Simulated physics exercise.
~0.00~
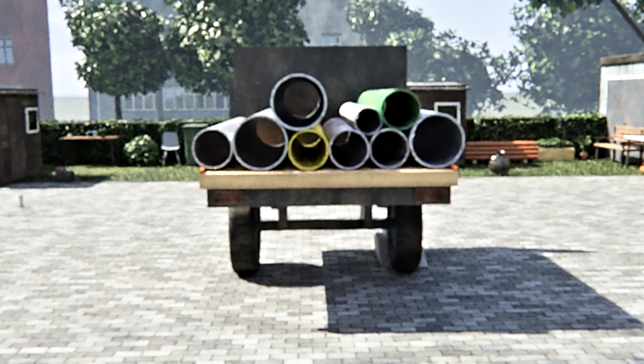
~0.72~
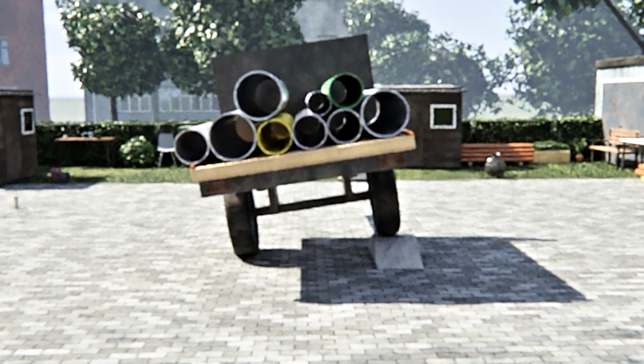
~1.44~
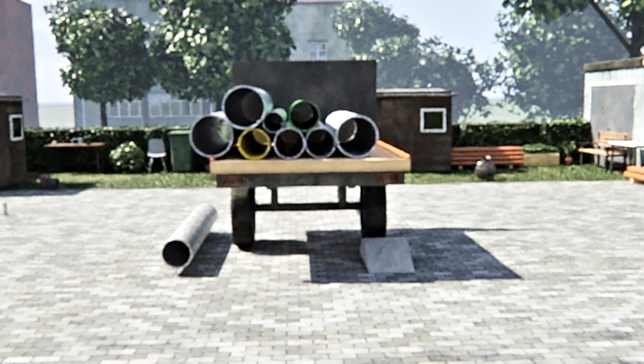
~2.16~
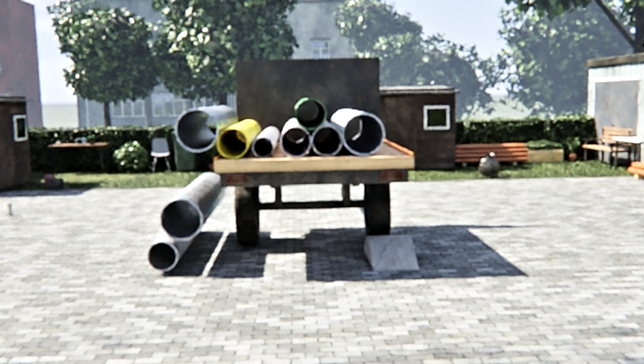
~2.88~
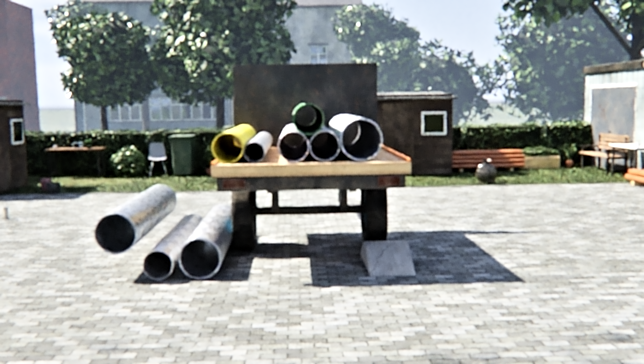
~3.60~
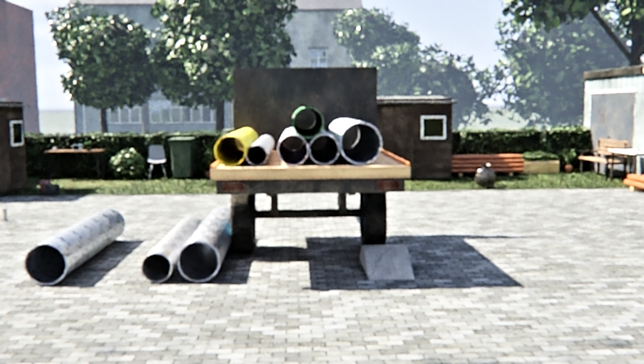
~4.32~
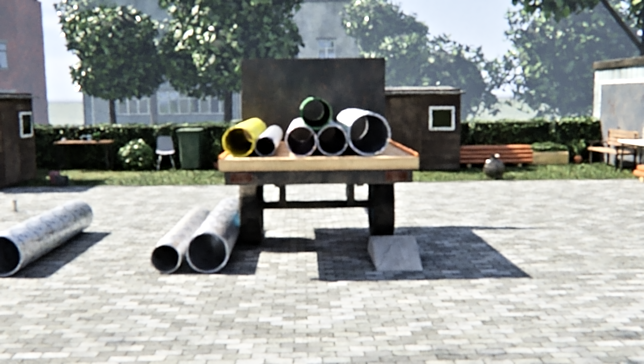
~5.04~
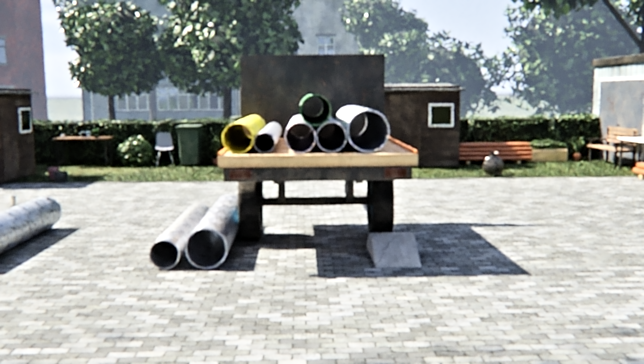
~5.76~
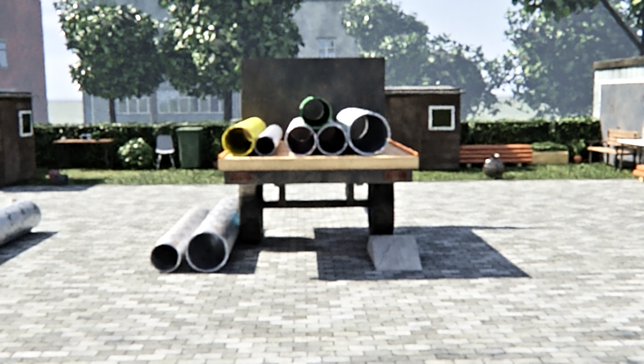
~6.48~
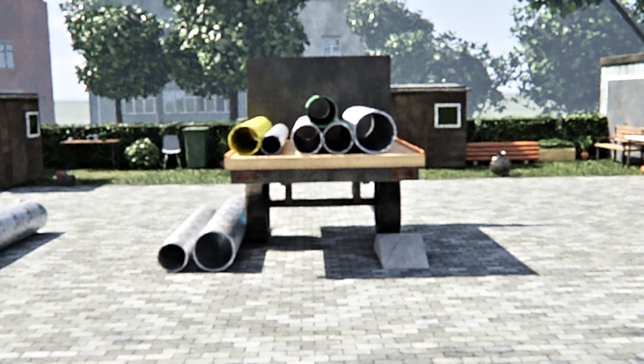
A flat trailer loaded with loose pipes tilts to the left as its right wheel rides over a wedge-shaped block, then drops level; three grey pipes fall off the left side and one rolls farther away, while the green and yellow pipes stay aboard.
